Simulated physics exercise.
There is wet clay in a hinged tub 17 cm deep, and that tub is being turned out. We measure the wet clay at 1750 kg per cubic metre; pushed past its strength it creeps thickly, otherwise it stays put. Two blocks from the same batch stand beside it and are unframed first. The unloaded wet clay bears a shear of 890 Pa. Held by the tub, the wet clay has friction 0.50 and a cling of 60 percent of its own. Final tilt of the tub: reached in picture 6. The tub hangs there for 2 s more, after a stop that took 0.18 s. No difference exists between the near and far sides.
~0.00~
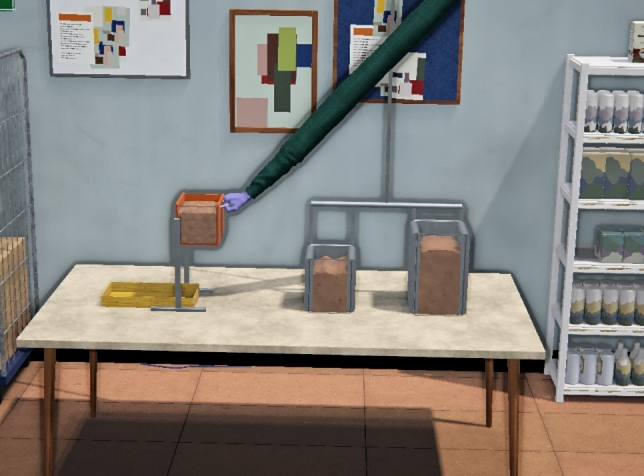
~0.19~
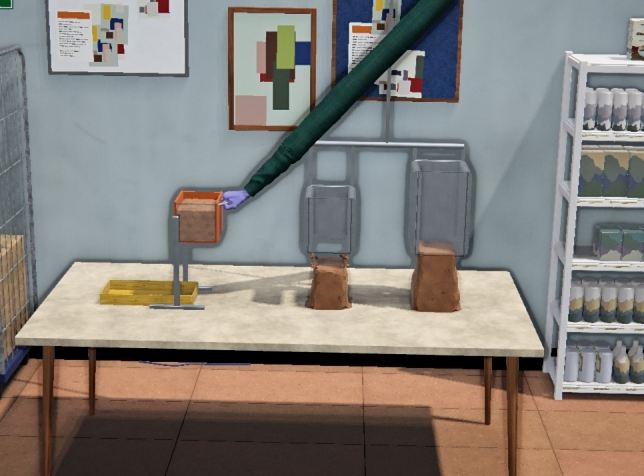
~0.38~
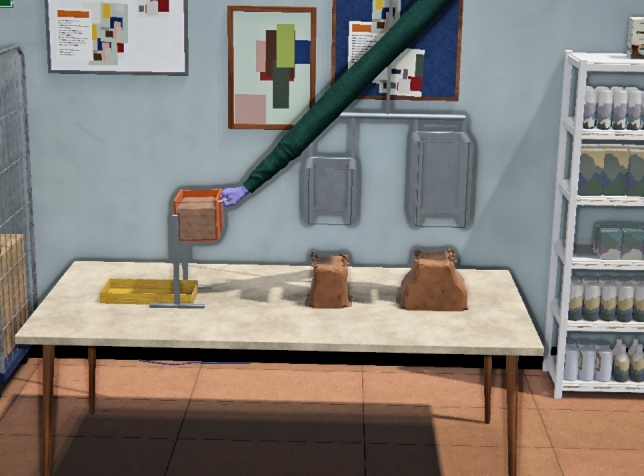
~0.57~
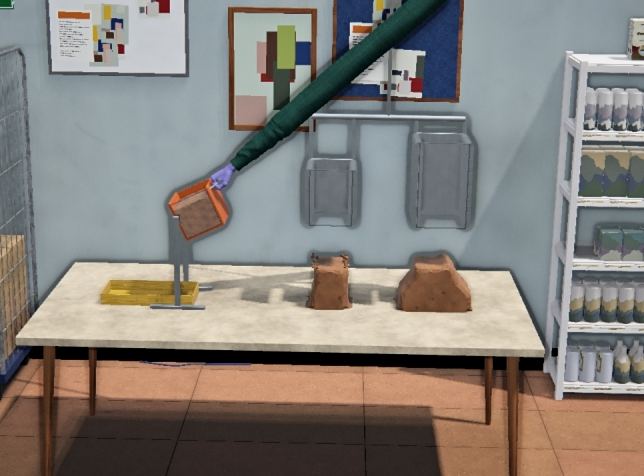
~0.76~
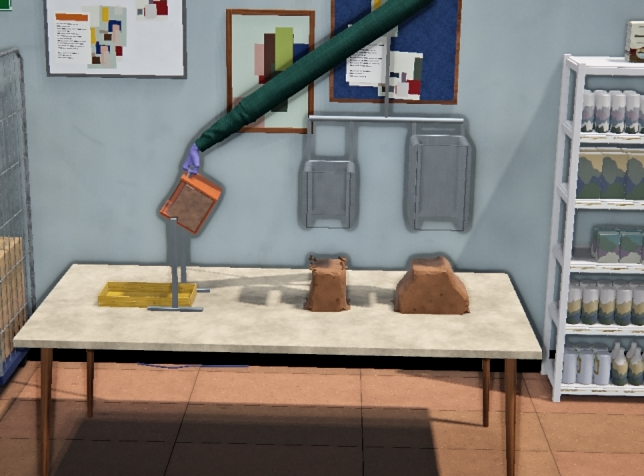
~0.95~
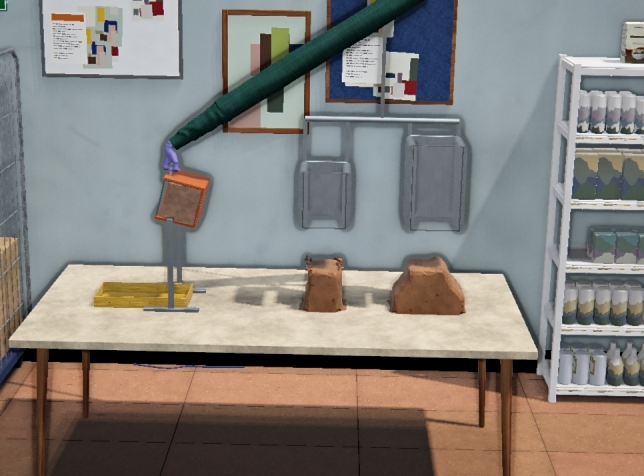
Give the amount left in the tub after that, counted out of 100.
100 %.
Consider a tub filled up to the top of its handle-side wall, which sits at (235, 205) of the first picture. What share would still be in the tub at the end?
Remaining in tub at end: Approx. 100 %.
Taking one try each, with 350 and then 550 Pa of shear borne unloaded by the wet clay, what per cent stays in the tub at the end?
100 in a hundred, followed by 100 in a hundred.
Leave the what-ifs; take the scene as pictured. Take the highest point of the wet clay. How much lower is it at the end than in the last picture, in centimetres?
0 cm or so.
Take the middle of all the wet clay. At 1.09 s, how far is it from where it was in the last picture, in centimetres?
About 0 cm.
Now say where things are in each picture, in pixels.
The first frame shows handle-side rim at (216, 206), tilt 0 degrees; highest point of the wet clay at (200, 213); test blocks 20 cm, 31 cm high (left to right).
The second frame shows handle-side rim at (215, 204), tilt 0 degrees; highest point of the wet clay at (198, 210); test blocks 19 cm, 28 cm high (left to right).
The third frame shows handle-side rim at (214, 201), tilt 2 degrees; highest point of the wet clay at (211, 208); test blocks 19 cm, 23 cm high (left to right).
The fourth frame shows handle-side rim at (205, 189), tilt 25 degrees; highest point of the wet clay at (208, 196); test blocks 19 cm, 21 cm high (left to right).
The fifth frame shows handle-side rim at (181, 180), tilt 59 degrees; highest point of the wet clay at (188, 186); test blocks 19 cm, 21 cm high (left to right).
The sixth frame shows handle-side rim at (164, 180), tilt 76 degrees; highest point of the wet clay at (173, 184); test blocks 19 cm, 21 cm high (left to right).
By 1.09 s, the tub is at 76 degrees and holds 100 %.
By 1.26 s, the tub is at 76 degrees and holds 100 %.
By 1.43 s, the tub is at 76 degrees and holds 100 %.
By 1.60 s, the tub is at 76 degrees and holds 100 %.
By 2.95 s, at the end, the tub is at 76 degrees and holds 100 %.
